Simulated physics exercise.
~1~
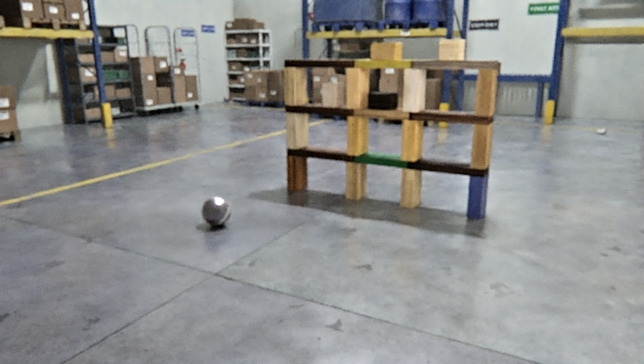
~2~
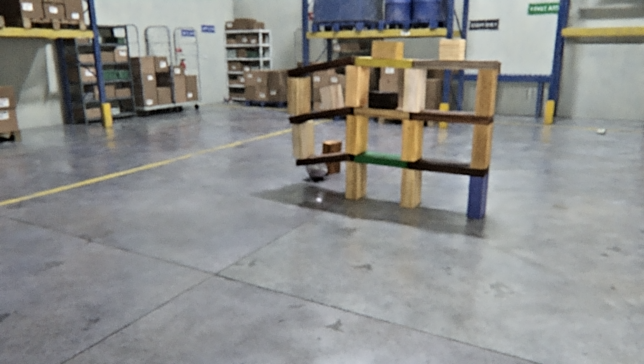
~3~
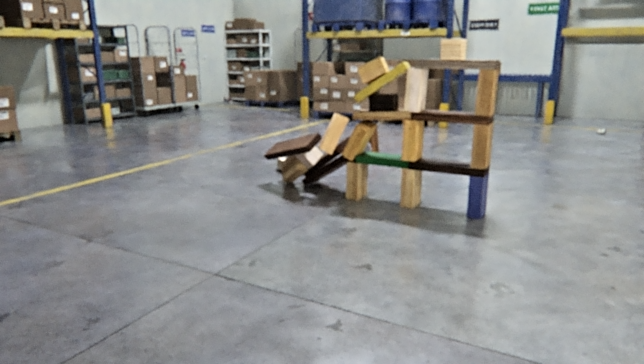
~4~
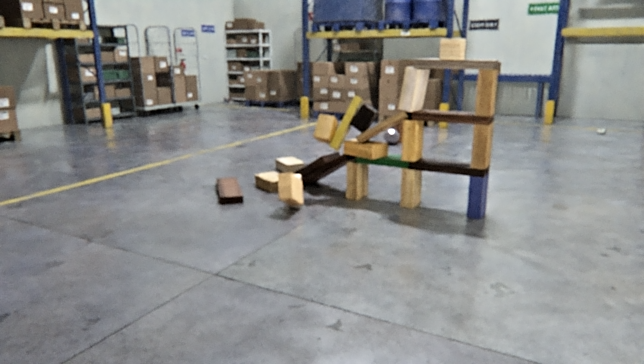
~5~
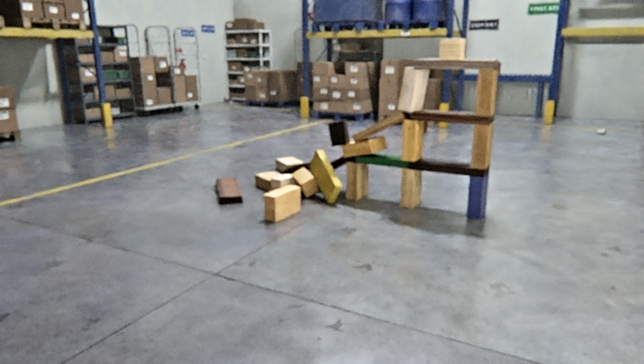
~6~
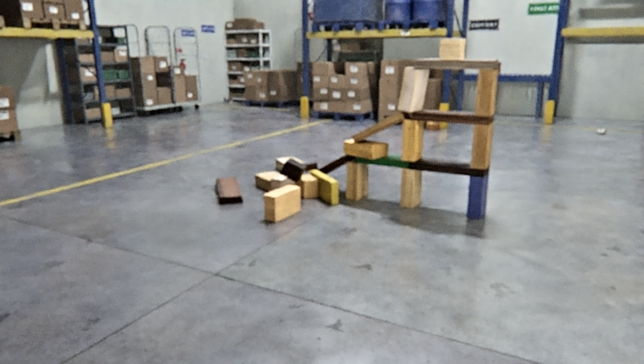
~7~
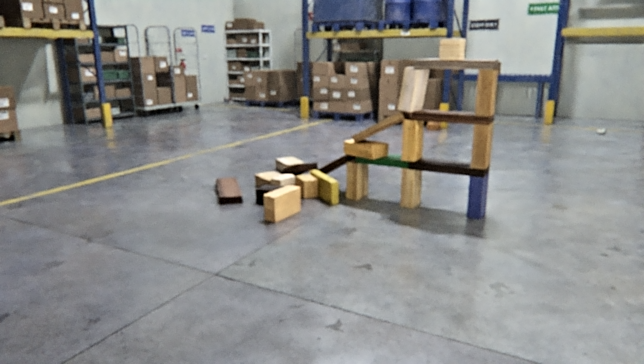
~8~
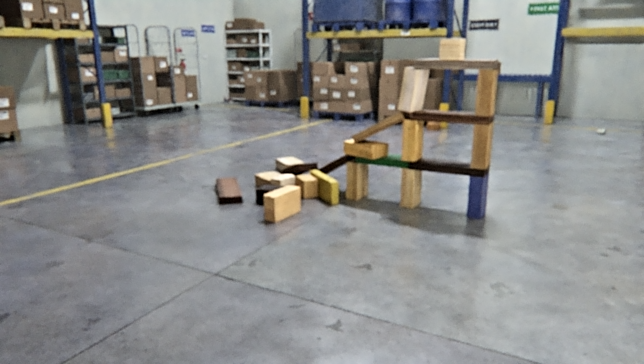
A three-level structure of wooden posts and planks stood in a warehouse until a steel ball rolled into its left side, which buckled and spilled blocks and the yellow plank onto the floor, while the right side and green plank stayed up.
